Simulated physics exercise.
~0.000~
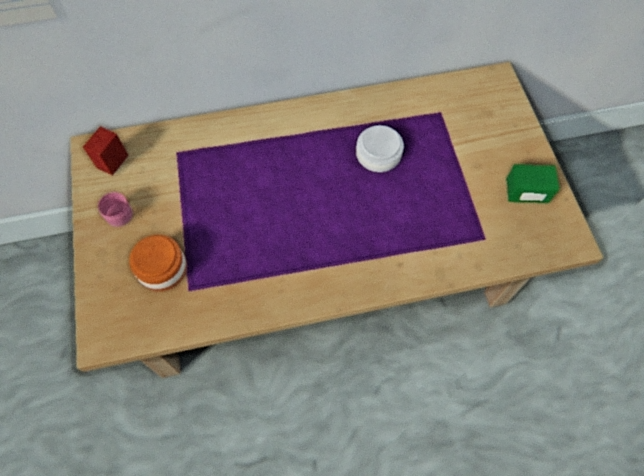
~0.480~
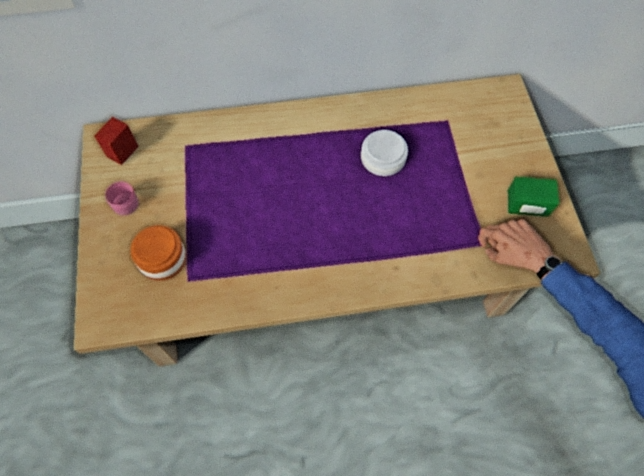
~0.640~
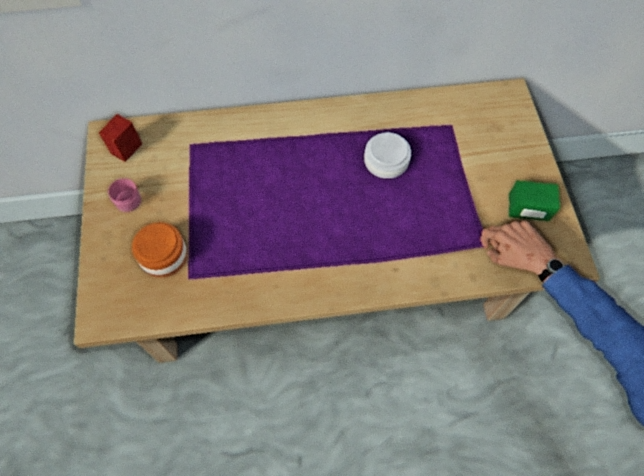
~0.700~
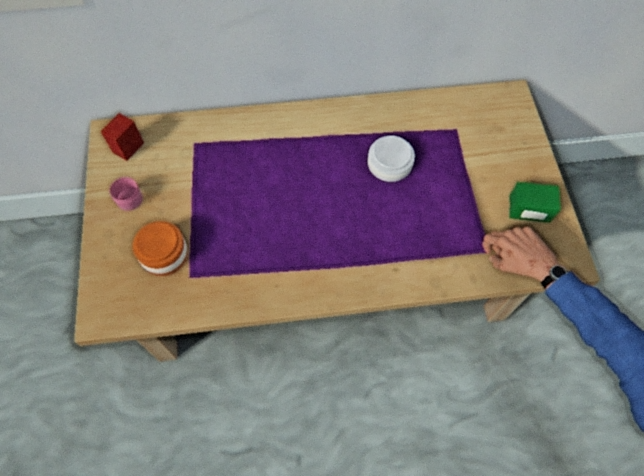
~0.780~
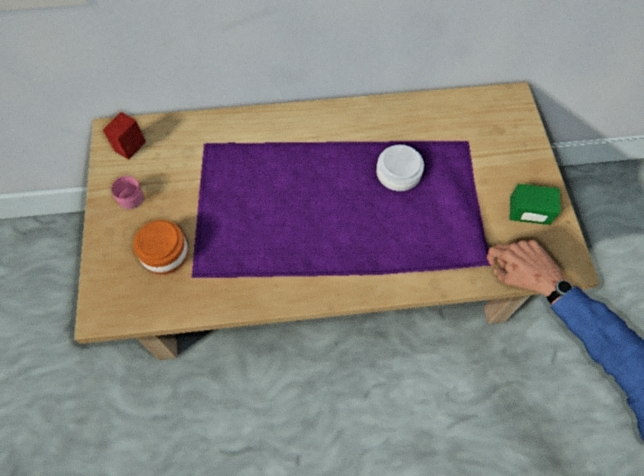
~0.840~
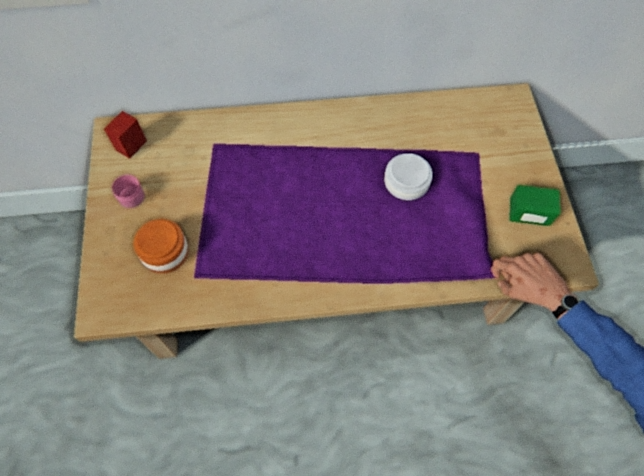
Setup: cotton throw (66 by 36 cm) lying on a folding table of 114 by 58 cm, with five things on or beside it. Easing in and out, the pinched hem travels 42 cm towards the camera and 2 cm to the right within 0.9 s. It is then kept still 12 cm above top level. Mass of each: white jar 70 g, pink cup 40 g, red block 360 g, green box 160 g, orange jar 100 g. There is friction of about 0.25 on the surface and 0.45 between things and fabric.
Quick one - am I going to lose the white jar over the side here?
Yes, it goes over.
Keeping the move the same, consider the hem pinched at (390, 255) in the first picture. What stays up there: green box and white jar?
That way the green box would end up on its support and the white jar off its support.
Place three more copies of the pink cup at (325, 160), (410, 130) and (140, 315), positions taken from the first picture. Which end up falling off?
In turn: Falls off, drops off, stays up.
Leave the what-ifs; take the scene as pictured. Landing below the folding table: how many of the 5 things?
I make it 1.
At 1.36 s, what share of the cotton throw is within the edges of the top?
Some 35 per cent of it.
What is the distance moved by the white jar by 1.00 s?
Shift of the white jar: Around 20 centimetres.
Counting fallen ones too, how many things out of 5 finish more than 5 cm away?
Tally: 1.
At 1.0 s, 90 % of the cotton throw is still over the top; white jar 18 cm off its start.
At 1.2 s, 70 % of the cotton throw is still over the top; white jar 32 cm off its start.
At 1.4 s, 35 % of the cotton throw is still over the top; white jar 44 cm off its start at (507, 303).
At 1.5 s, 5 % of the cotton throw is still over the top; white jar over the edge.
At 3.1 s, 0 % of the cotton throw is still over the top; white jar over the edge.
